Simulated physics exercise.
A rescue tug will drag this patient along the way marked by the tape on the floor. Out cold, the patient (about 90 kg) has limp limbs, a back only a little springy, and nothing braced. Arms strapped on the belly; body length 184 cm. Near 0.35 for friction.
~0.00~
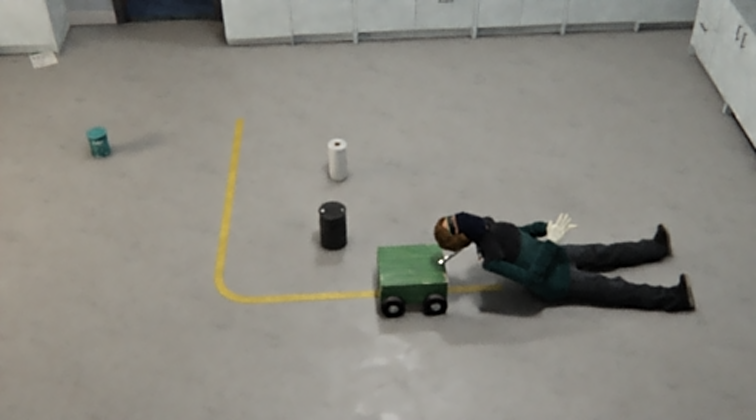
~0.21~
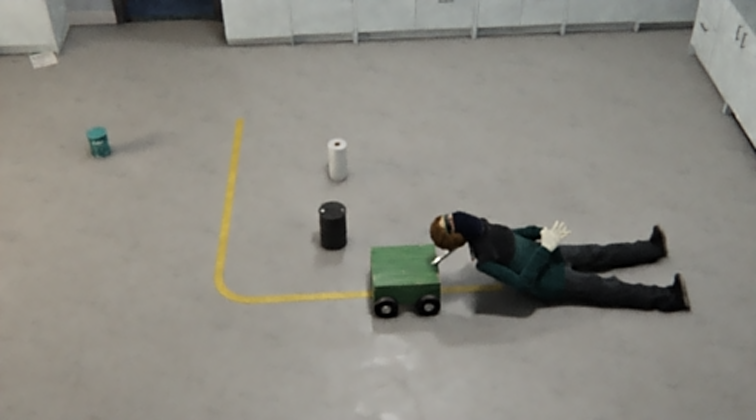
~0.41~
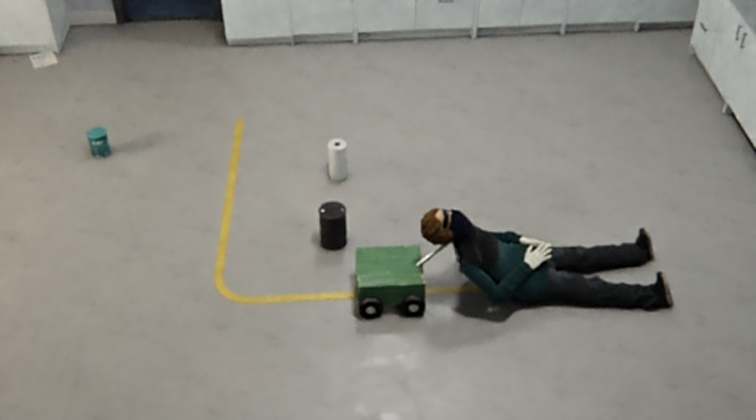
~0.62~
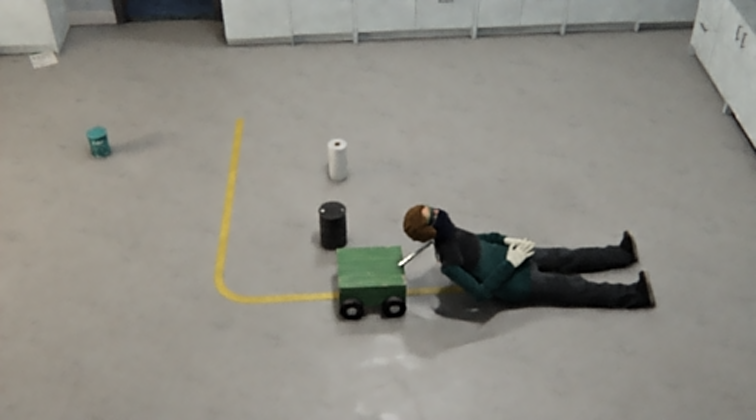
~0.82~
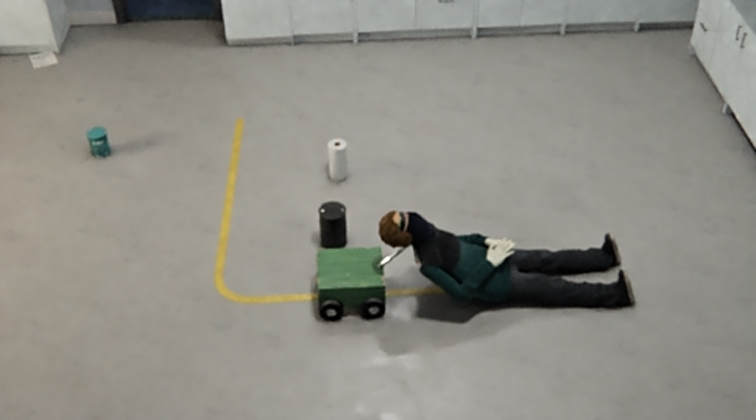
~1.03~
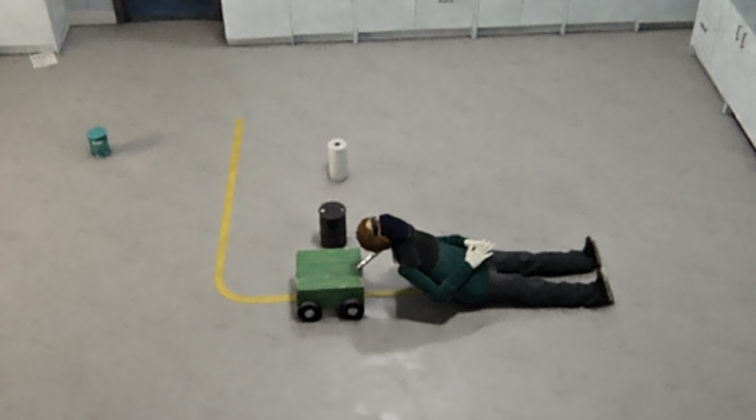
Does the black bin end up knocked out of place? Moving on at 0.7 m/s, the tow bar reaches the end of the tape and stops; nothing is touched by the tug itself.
No: It ends up where it started.
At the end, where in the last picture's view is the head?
It comes to rest near pixel (238, 52).
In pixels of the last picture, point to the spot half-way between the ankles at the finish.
Roughly (247, 213).
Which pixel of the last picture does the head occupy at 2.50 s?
Estimate: About (218, 238).
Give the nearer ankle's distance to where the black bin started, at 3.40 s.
The gap is about 60 cm.
After 2.50 s the black bin is where it stood, near (333, 226) in the last picture's view; the nearer ankle is 85 cm from that spot.
After 3.40 s the black bin is where it stood, near (333, 226) in the last picture's view; the nearer ankle is 57 cm from that spot.
After 4.20 s the black bin is where it stood, near (333, 226) in the last picture's view; the nearer ankle is 43 cm from that spot.
After 5.00 s the black bin is where it stood, near (333, 226) in the last picture's view; the white post where it stood; the nearer ankle is 31 cm from that spot.
By 6.0 s, black bin stays put; white post stays put; teal can stays put.
